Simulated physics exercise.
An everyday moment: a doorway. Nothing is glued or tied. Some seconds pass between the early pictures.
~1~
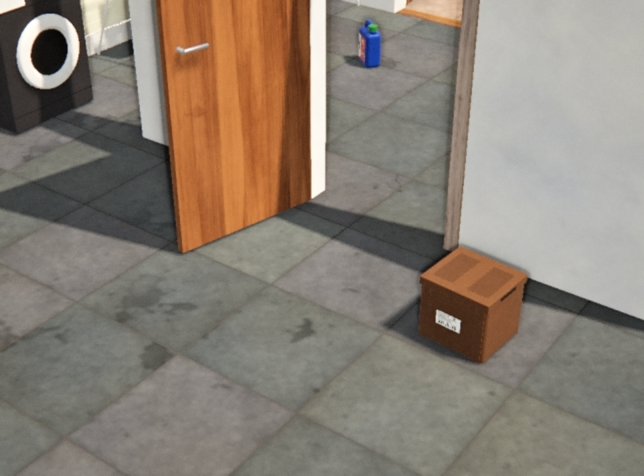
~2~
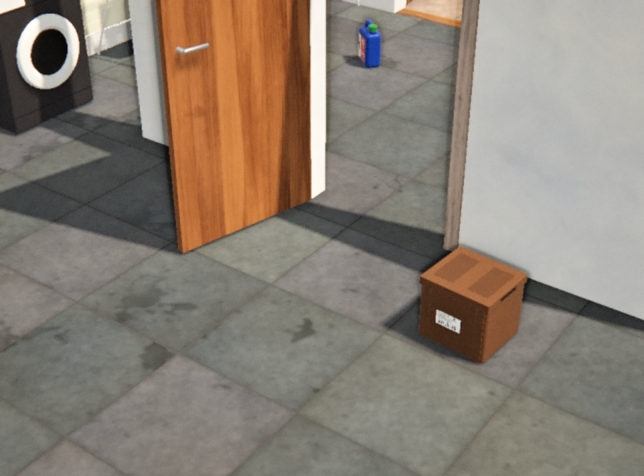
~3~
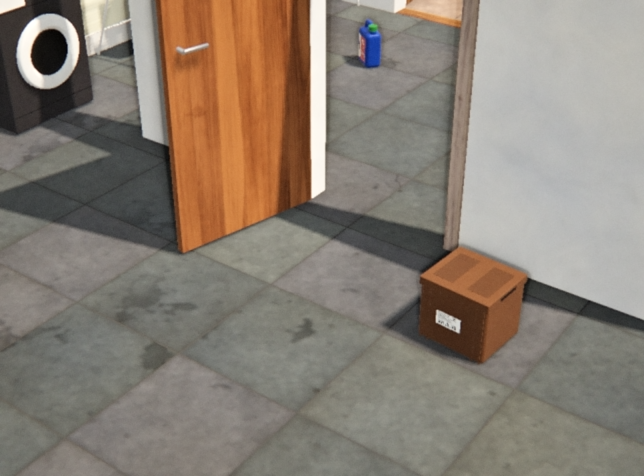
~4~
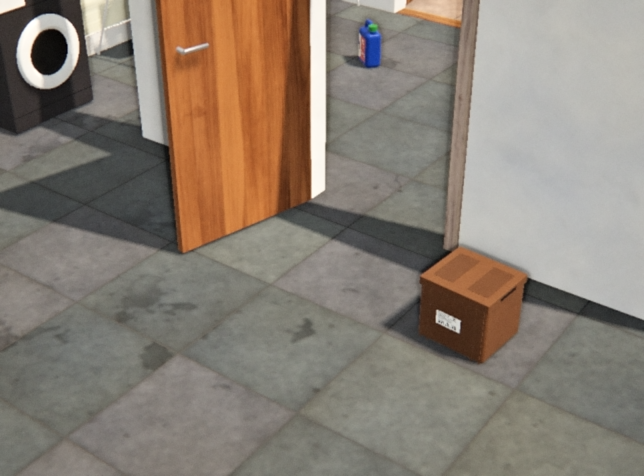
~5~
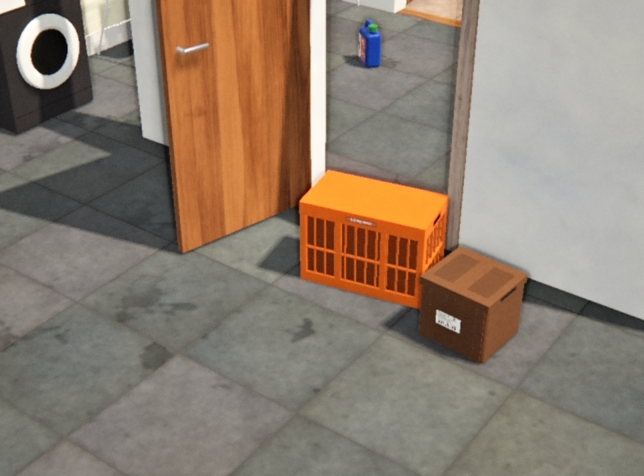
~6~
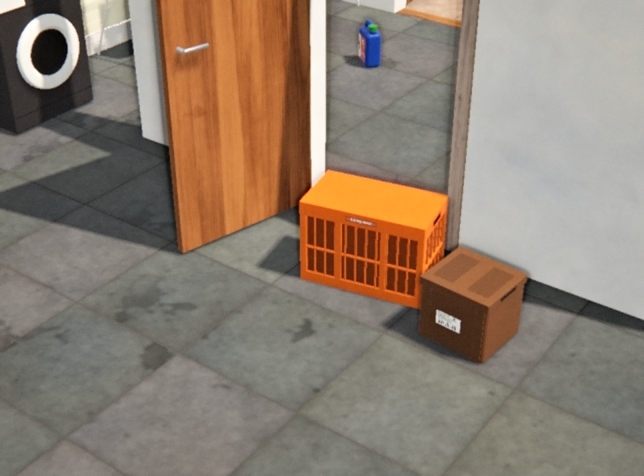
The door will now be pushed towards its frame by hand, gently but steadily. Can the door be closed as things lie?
Here the door is blocked.
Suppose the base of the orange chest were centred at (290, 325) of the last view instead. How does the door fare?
Then it shuts.
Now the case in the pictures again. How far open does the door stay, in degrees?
About 55°.
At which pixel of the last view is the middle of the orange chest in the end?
Near (388, 238).
Then, 0.40 s past the last view, open by 92°.
Then, 0.60 s past the last view, open by 77°.
Then, 0.80 s past the last view, open by 60°.
Then, 1.00 s past the last view, open by 54°; orange chest displaced a little near (385, 238).
Finally, open by 53°; both still in place. Final places as the last picture's camera would see them, orange chest near (388, 238).
